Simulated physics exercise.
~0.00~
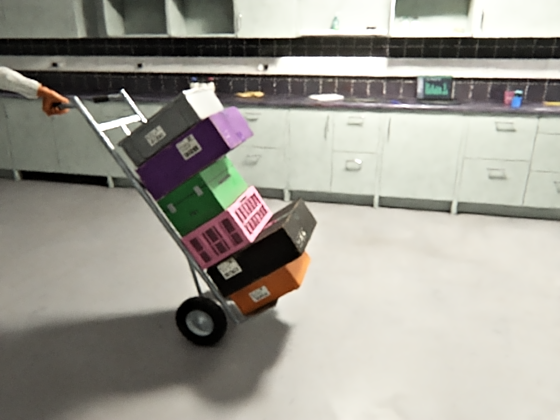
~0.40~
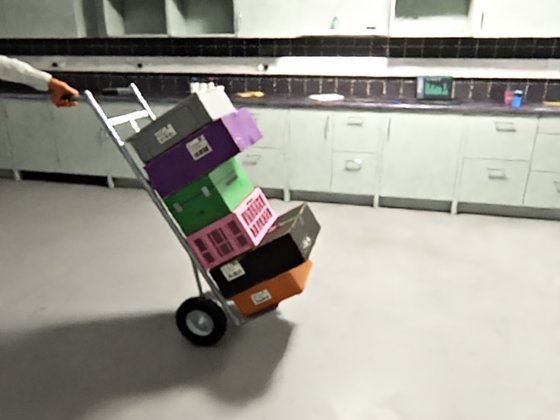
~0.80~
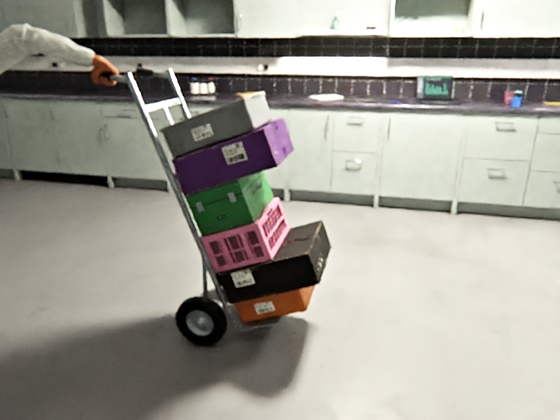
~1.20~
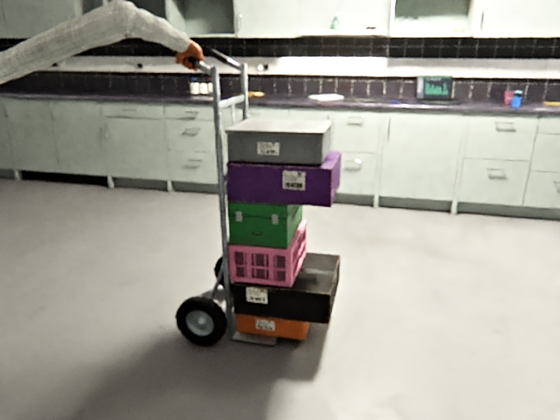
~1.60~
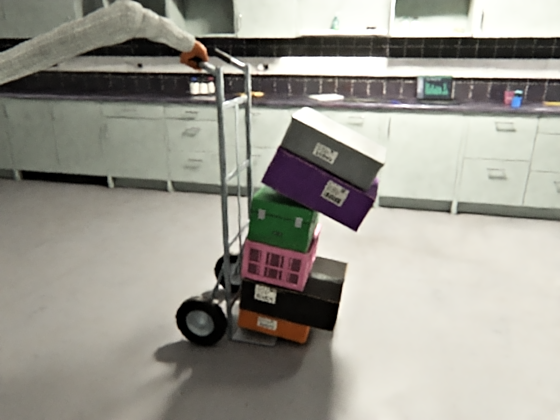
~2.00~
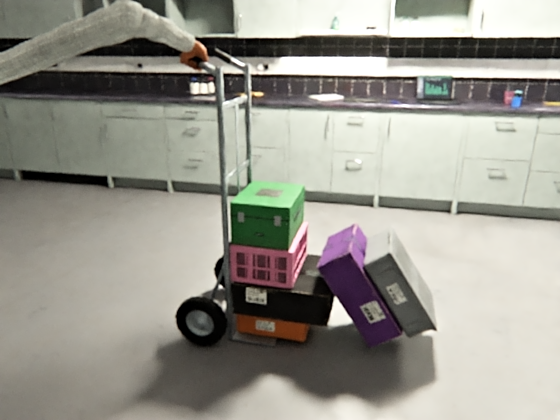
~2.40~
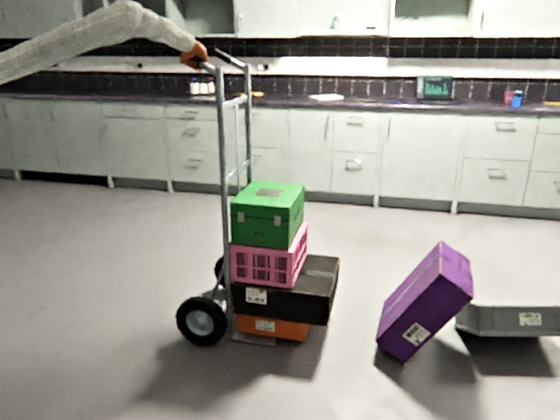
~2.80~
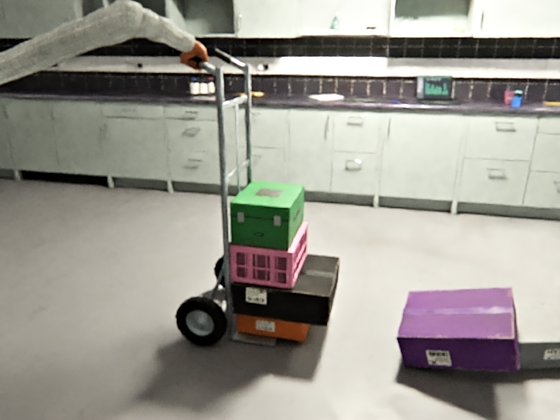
The footage shows a gloved hand tipping a hand truck stacked with six colourful boxes forward until it stands upright, whereupon the purple and grey boxes at the top topple off to the right and land on the floor, while the green, pink, black and orange ones remain stacked.
